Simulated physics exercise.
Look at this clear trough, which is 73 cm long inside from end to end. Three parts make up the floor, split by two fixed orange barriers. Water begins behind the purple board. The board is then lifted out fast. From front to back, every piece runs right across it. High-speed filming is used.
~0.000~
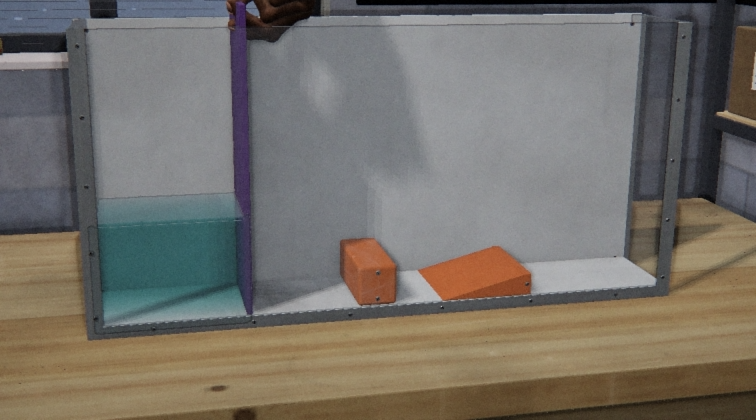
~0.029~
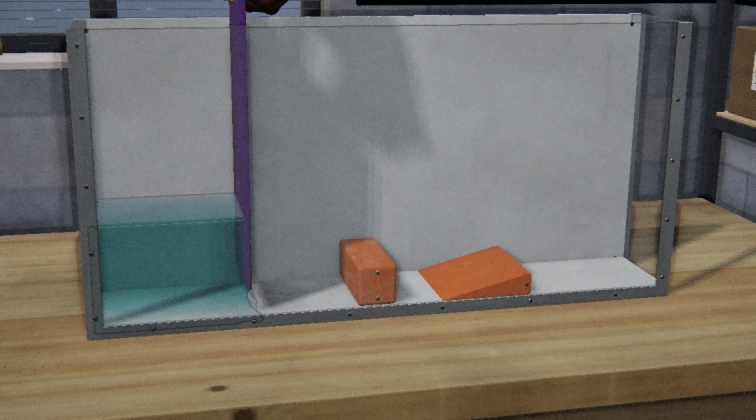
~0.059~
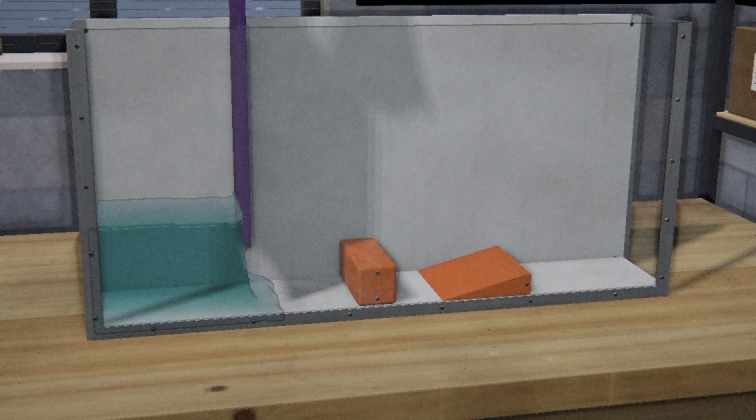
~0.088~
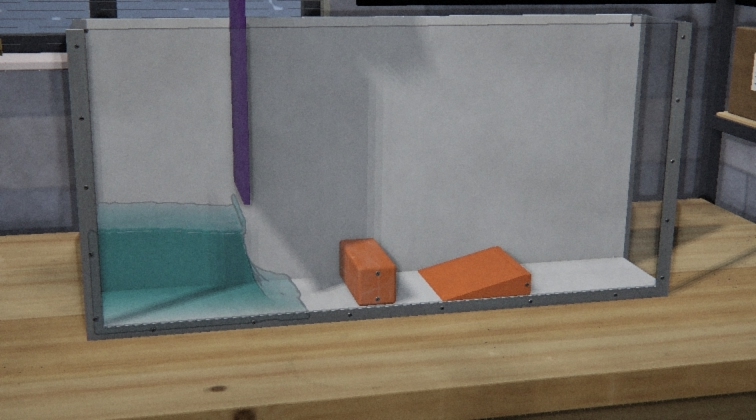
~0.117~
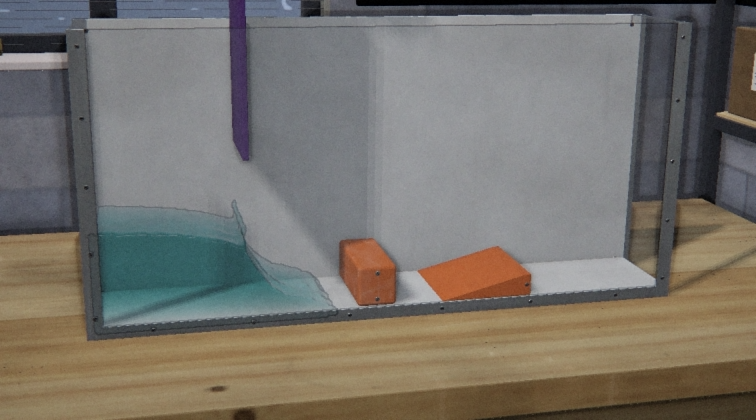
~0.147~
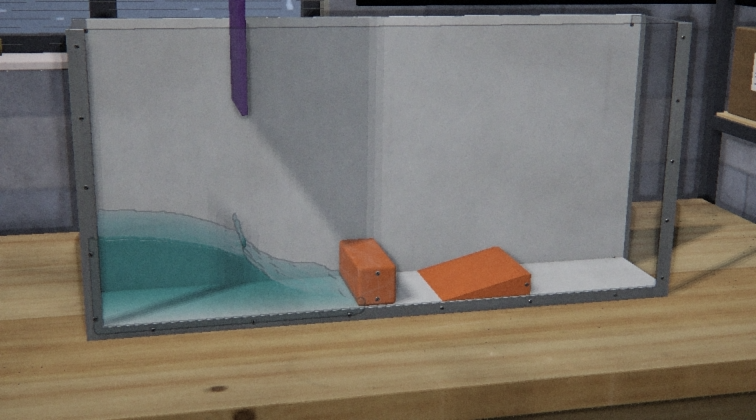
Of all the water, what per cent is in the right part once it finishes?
About 18 per cent ends up in the right part.
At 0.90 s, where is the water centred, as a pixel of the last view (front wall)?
Roughly at pixel (321, 293).
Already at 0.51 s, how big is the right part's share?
Roughly 0 per cent of the liquid is there.
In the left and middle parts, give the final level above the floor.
Around 5.0 cm in the first and around 2.5 cm in the second.
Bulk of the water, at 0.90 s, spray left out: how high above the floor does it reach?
About 5.5 cm.
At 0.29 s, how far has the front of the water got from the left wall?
About 34 cm.
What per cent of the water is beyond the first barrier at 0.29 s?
Near 2 in a hundred at that instant.
After 0.29 s 2 per cent is beyond the first barrier and 0 beyond the second.
After 0.51 s 22 per cent is beyond the first barrier and 0 beyond the second.
After 0.90 s 28 per cent is beyond the first barrier and 13 beyond the second.
In the end the left part holds 69, the middle 13 and the right 18 per cent.
